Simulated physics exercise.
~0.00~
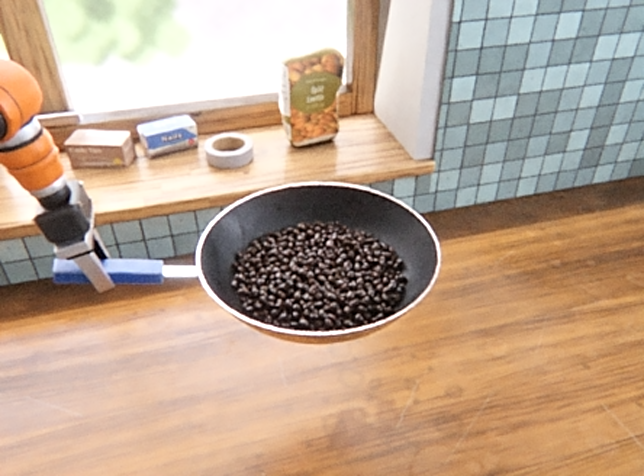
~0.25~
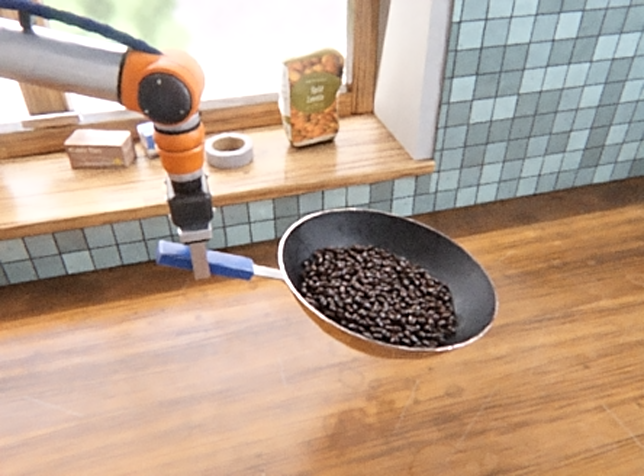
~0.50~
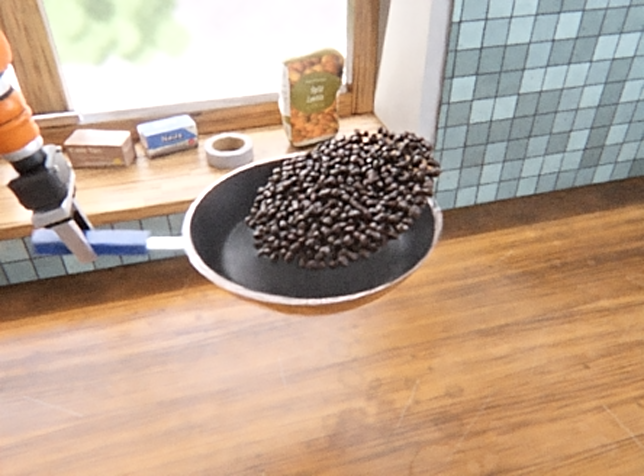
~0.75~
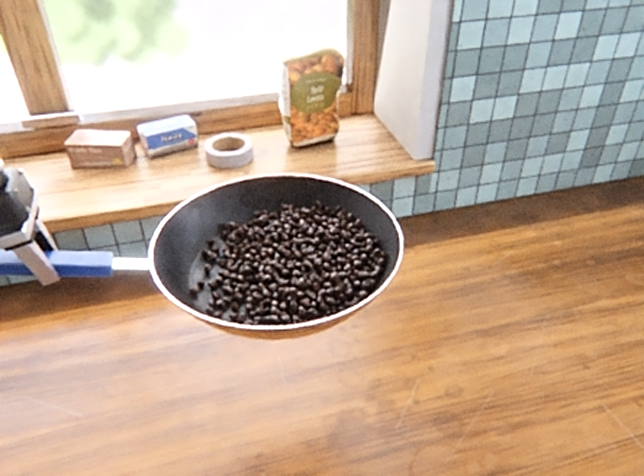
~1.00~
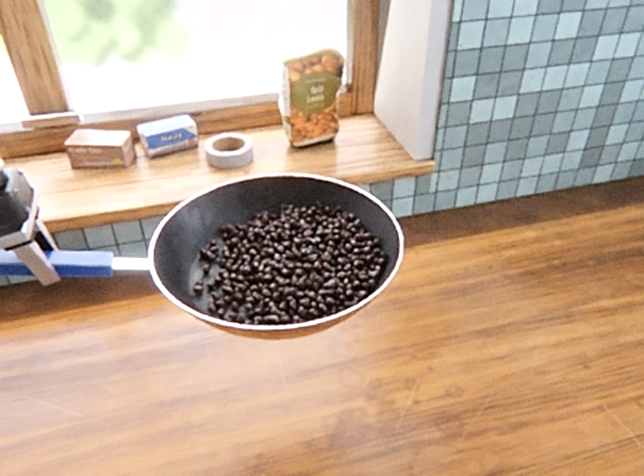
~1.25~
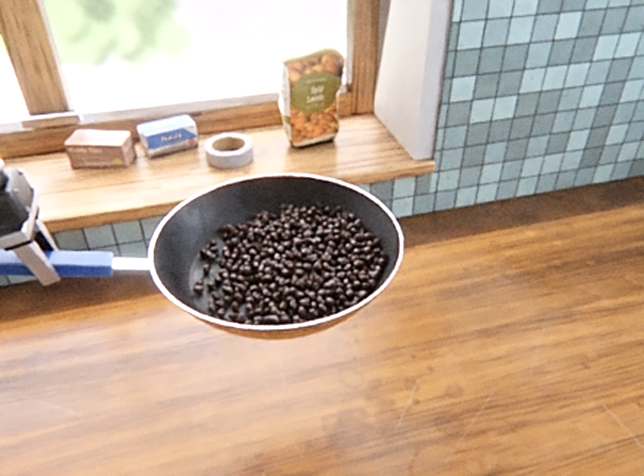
The footage shows a robot arm holding a frying pan of dark beans above a wooden surface, moving it right with a lean, then back left and upward as the beans heap toward the far-right rim, before they settle back inside and the level pan stays still.
